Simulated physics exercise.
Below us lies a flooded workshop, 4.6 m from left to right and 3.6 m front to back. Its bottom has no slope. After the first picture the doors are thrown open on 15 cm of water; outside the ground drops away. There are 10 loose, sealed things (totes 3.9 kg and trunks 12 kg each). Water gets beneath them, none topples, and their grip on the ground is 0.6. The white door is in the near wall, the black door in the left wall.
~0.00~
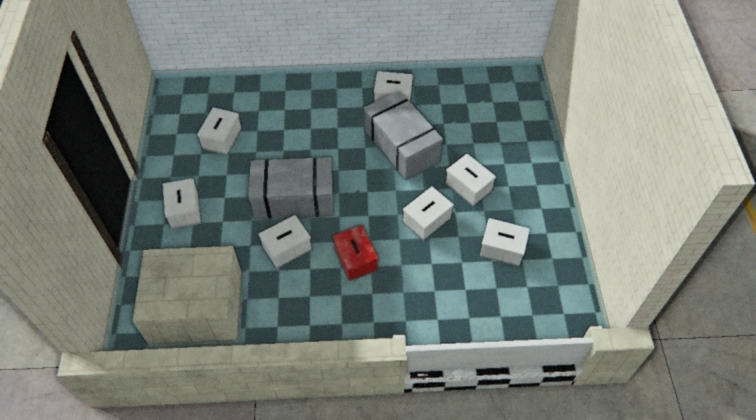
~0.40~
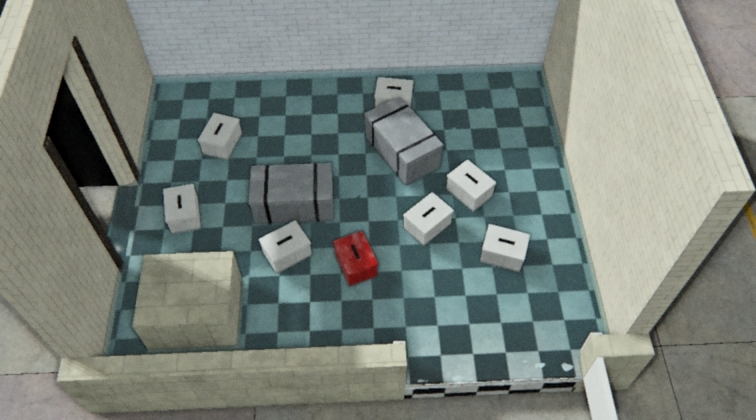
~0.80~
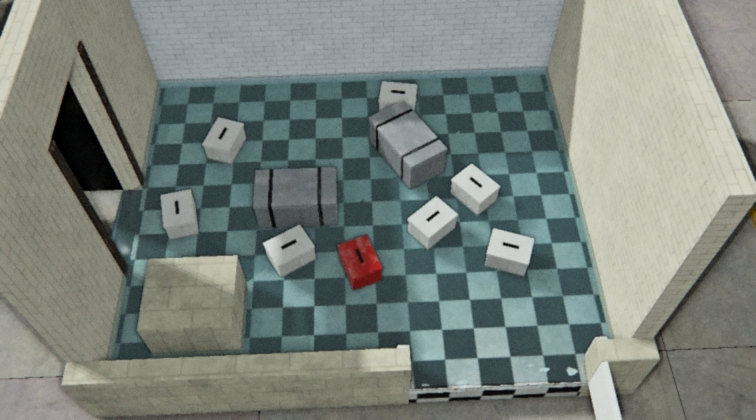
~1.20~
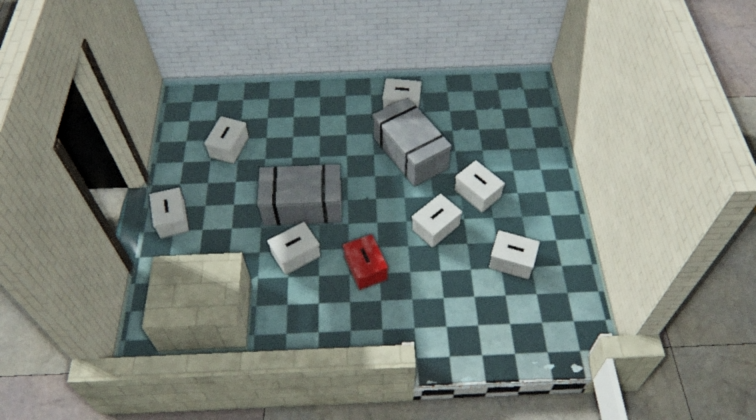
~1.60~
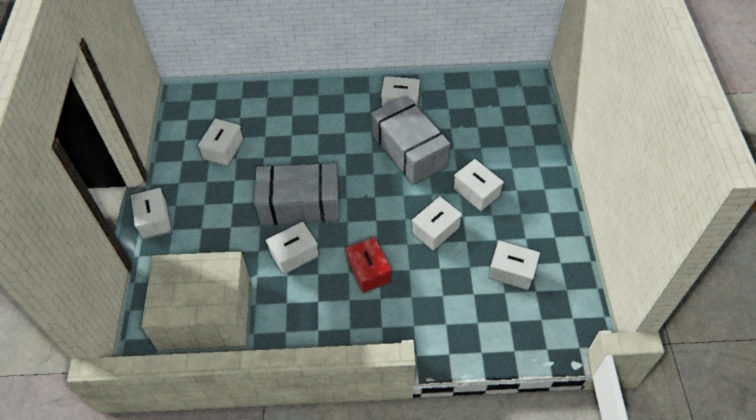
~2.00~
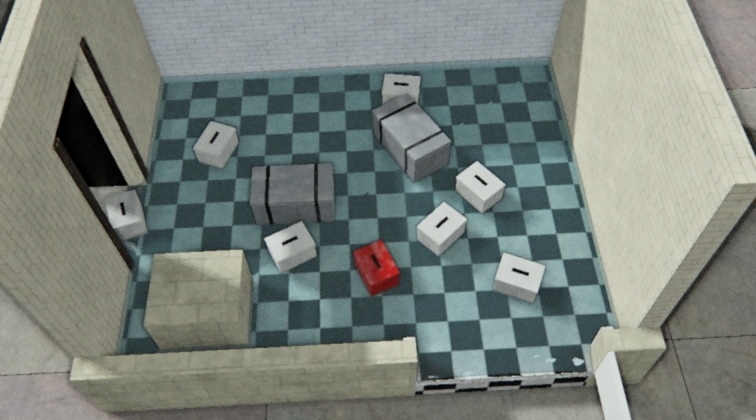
At the start, white boxes, a red box and two strapped grey trunks sit scattered across a checkered floor behind closed doors. The black door at left and the white door in front open, then the leftmost white box slides left into the doorway while the red one drifts slightly right.
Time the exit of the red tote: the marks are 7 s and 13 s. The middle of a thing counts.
It leaves before the first time.
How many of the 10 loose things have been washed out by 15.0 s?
7 of them.
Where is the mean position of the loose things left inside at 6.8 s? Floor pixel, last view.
At about (376, 246).
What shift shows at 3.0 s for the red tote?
Roughly 40 cm by then.
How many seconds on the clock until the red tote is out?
At about 5.0 s.
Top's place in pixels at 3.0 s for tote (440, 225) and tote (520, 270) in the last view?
Around (458, 248) and (542, 319).
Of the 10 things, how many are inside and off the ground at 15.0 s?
I count 3.
After 3.0 s the red tote is near (392, 279), 0.4 m from its start, afloat; 1 of 10 are out; 9 afloat.
After 6.8 s the red tote has gone out (at 5.1 s); 5 of 10 are out; 5 afloat.
After 11.0 s the red tote has gone out (at 5.1 s); 6 of 10 are out; 4 afloat.
After 15.0 s the red tote has gone out (at 5.1 s); 7 of 10 are out; 3 afloat.
